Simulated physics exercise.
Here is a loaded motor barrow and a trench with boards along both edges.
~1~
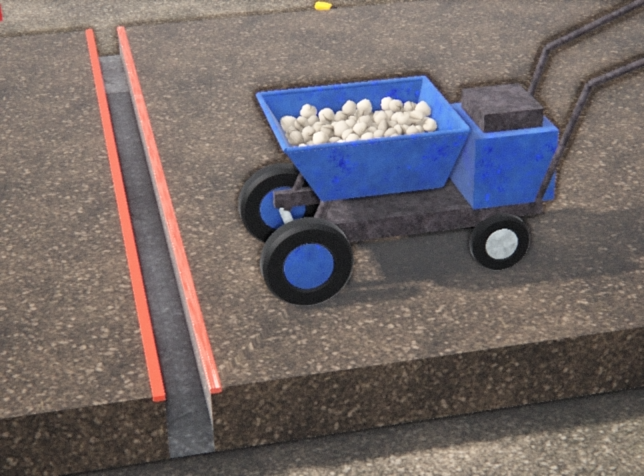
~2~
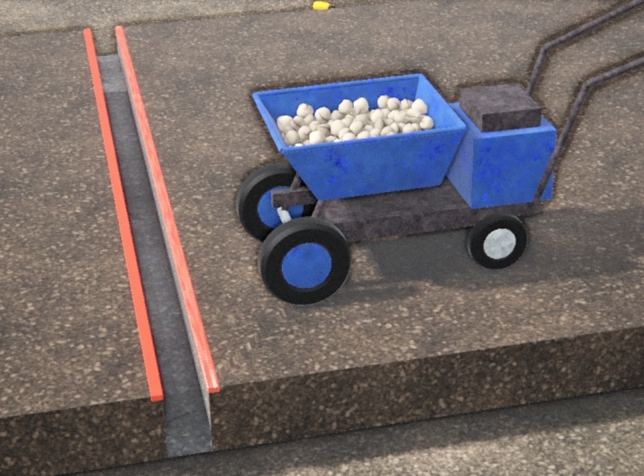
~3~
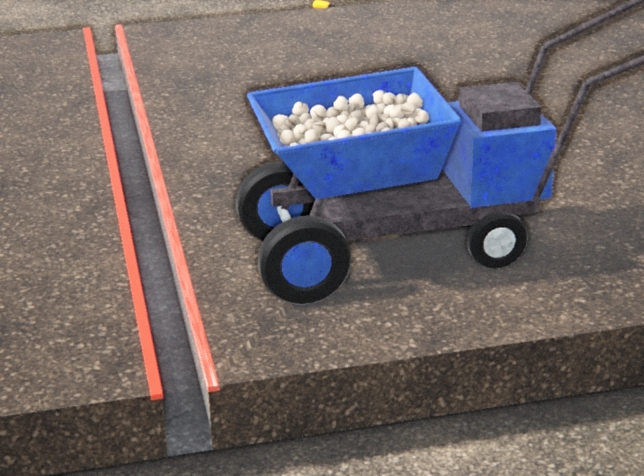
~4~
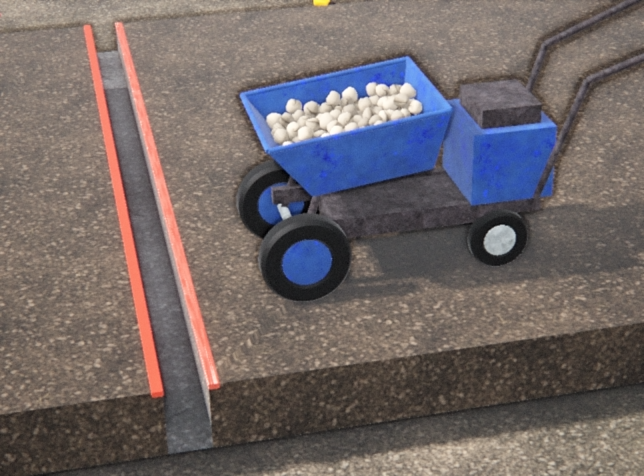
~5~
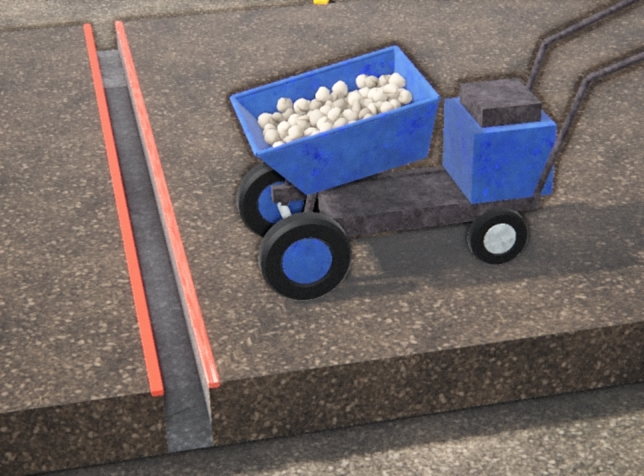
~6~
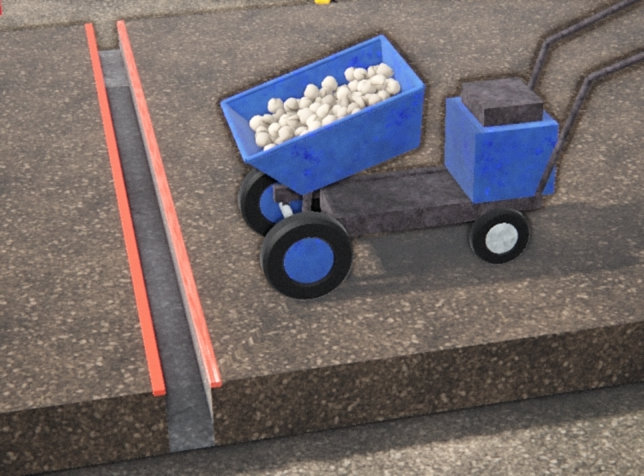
A blue motor barrow loaded with pale pebbles stood still beside a narrow trench edged with red boards, and its skip slowly tilted forward to the left, its back end rising clear.
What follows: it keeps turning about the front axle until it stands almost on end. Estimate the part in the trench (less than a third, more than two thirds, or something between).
The trench ends with from one third to two thirds of it.
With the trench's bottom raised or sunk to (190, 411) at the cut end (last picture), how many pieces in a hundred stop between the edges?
Roughly 40 in a hundred.
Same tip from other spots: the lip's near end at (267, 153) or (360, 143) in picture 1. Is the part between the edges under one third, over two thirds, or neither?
In turn: Under a third; between a third and two thirds.
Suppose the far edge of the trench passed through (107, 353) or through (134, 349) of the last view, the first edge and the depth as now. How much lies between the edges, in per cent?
Roughly 90 per cent, and 60 per cent.
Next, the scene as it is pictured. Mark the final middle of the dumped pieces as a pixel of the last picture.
Near (126, 282).
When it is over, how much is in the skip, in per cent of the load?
Some 0 per cent.
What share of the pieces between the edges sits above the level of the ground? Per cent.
Close to 0 per cent.
Just after the last frame, skip tipped steeply; every one in the skip.
A moment on, skip tipped right over; the larger part in the skip; about a tenth in or heaped over the trench; about a tenth beyond it; just a few falling.
Further on, skip tipped right over; about a tenth in the skip; roughly a third in or heaped over the trench; roughly half beyond it.
When it is over, skip tipped right over; roughly half in or heaped over the trench; roughly half beyond it.
